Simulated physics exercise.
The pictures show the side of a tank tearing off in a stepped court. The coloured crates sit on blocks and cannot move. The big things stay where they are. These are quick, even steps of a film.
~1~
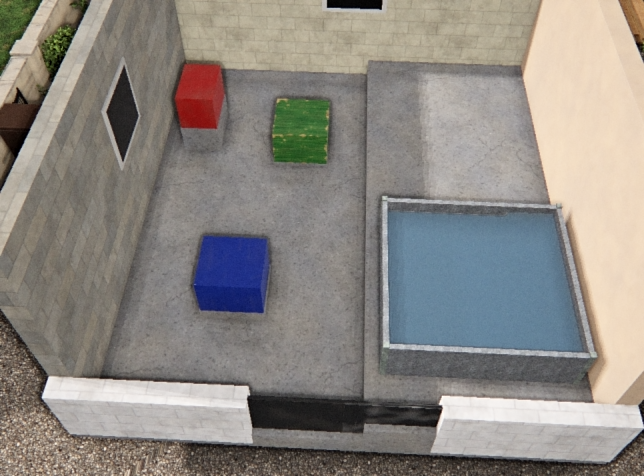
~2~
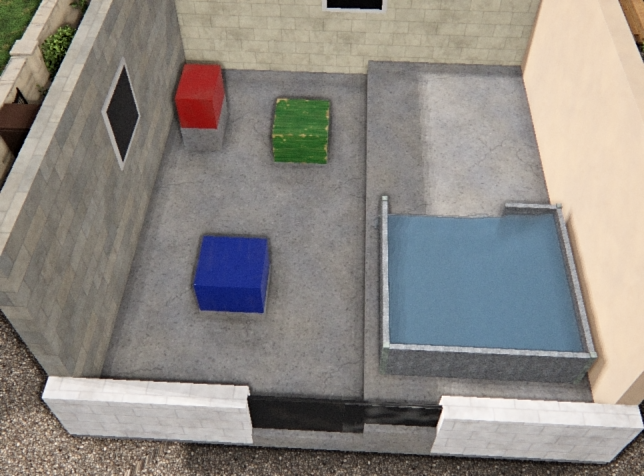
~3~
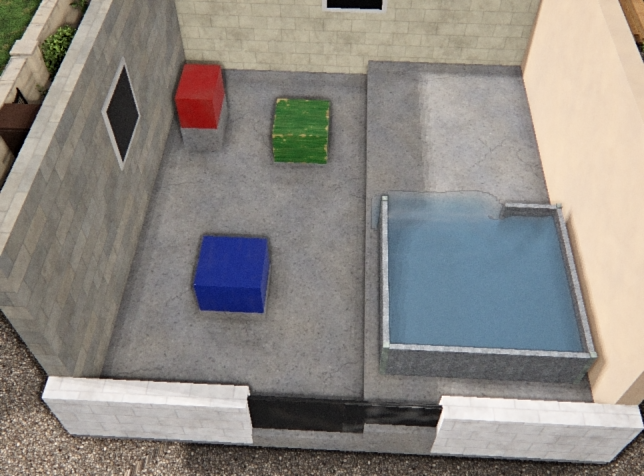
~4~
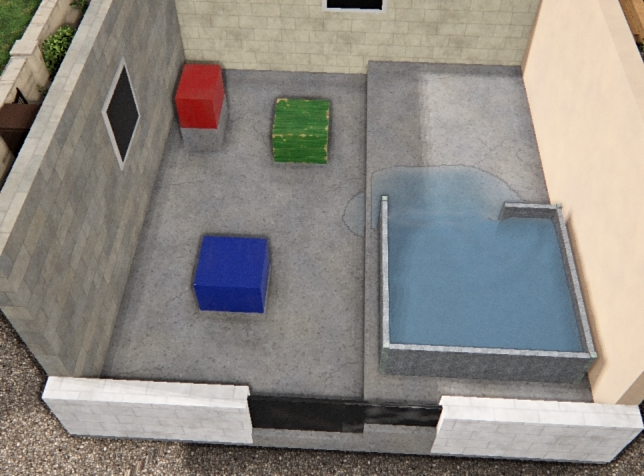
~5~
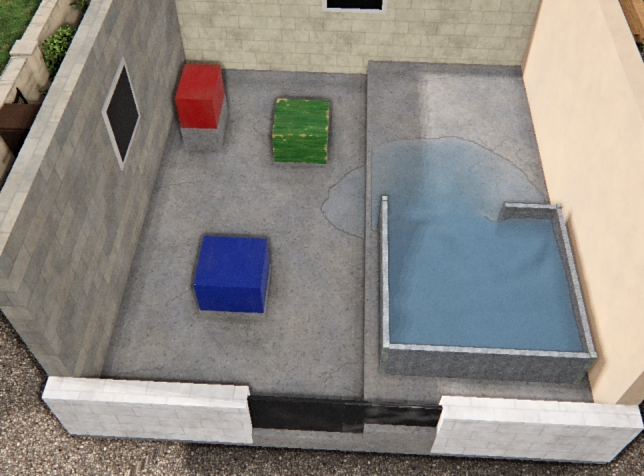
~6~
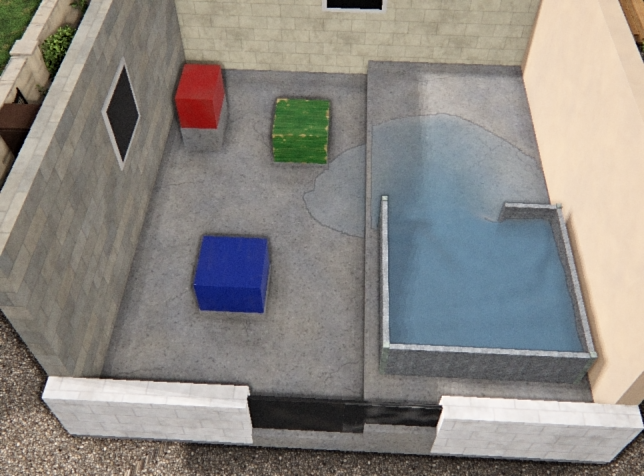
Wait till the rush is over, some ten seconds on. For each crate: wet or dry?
One by one: The blue crate escapes dry; the green crate is wetted; the red crate escapes dry.
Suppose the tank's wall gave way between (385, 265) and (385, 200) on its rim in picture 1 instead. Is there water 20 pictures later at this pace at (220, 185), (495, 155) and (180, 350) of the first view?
One after the other: Covered, no water, covered.
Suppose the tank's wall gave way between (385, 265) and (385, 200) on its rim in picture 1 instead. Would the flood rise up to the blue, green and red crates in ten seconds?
One by one: Blue takes water; green gets wet; red remains dry.
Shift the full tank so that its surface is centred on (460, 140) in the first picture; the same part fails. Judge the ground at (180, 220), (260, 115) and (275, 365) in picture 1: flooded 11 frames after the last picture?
As listed: Clear, awash, free of water.
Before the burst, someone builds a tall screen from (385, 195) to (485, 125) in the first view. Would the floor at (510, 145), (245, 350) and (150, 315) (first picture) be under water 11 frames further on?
In turn: Flooded, no water, no water.
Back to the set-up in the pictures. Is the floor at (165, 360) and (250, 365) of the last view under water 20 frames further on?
In turn: Free of water, not flooded.
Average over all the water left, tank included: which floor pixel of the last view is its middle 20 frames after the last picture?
I would point to (401, 158).
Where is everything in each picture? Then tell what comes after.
In the first picture, still water in the open tank at (478, 275).
In the second picture, water pours out on the open tank's far side and has run to a hidden place.
In the third picture, the front is at (371, 205), out from the gap on the open tank's far side.
In the fourth picture, the front is at (476, 172), out from the gap on the open tank's far side.
In the fifth picture, water pours out on the open tank's far side and has run to (456, 142).
In the sixth picture, water pours out on the open tank's far side and has run to (454, 120).
A moment on, water covers 40 % of the floor; the blue crate not reached, the green crate water round its plinth, the red crate not reached.
Next, water covers 45 % of the floor; the blue crate not reached, the green crate water round its plinth, the red crate water round its plinth.
Then, water covers 60 % of the floor; the blue crate not reached, the green crate water round its plinth, the red crate water round its plinth.
Later, water covers 75 % of the floor; the blue crate water round its plinth, the green crate water round its plinth, the red crate water round its plinth.
In the end, water covers 100 % of the floor; the blue crate stayed above the water, the green crate was topped, the red crate stayed above the water.
